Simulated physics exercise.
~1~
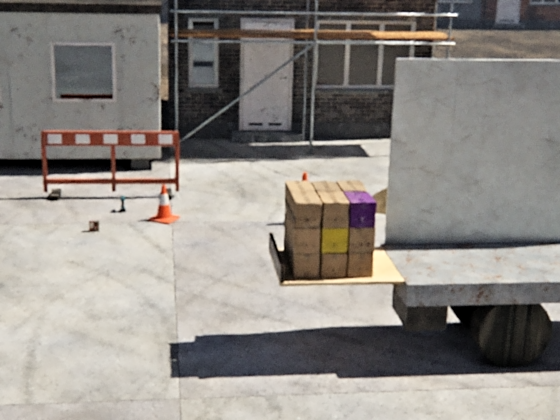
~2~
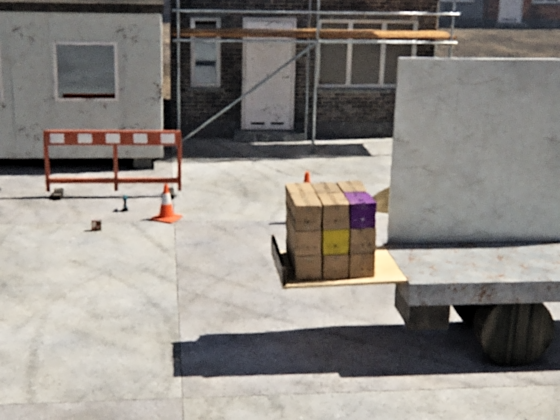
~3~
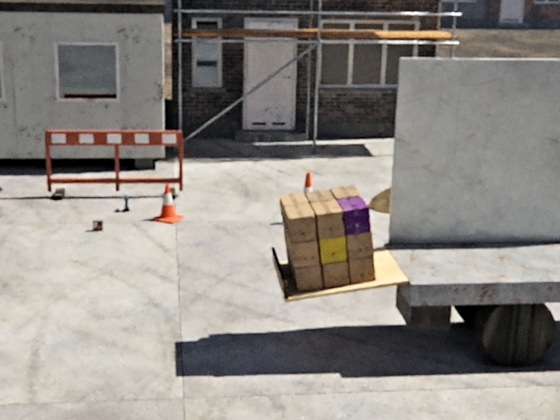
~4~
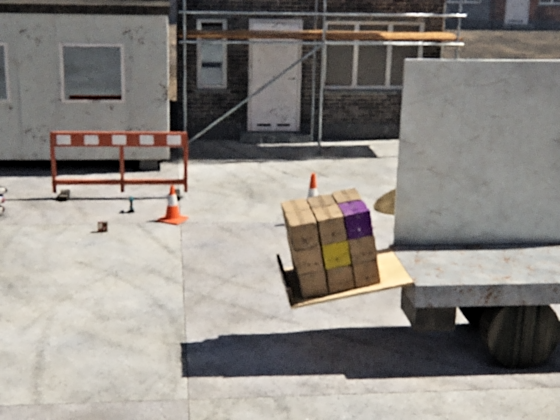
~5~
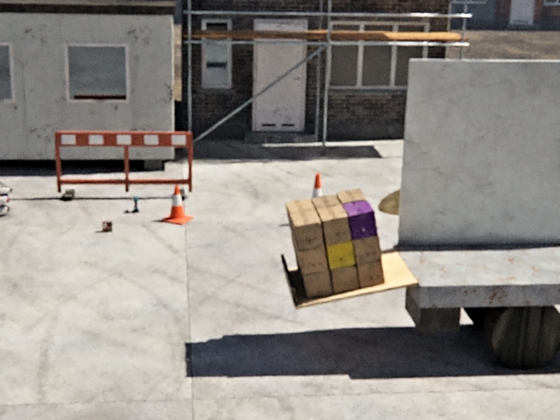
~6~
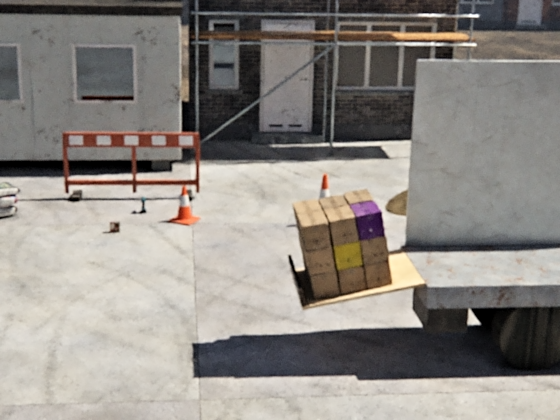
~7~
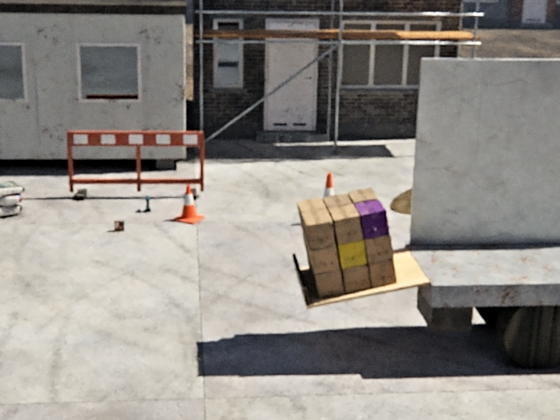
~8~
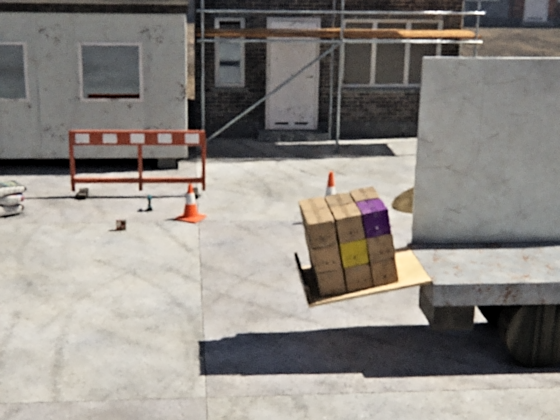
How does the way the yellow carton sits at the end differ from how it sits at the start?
At the start the yellow carton sits upright in the stack. By the end it is leaning to the left, along with the tilted platform.
A pale grey lorry stands at the right of a sunlit concrete yard, seen from slightly above and to the side, with its tail lift holding a block of brown cartons, one marked purple and one yellow. Behind are a grey cabin, a brick building with scaffolding, a red and white barrier and orange cones. At first the platform is level and the stack upright. Then its outer, left end dips gently, and the cartons lean left together. The view pans slightly left while the platform stays tilted. At the end the whole stack rests aboard, still leaning.
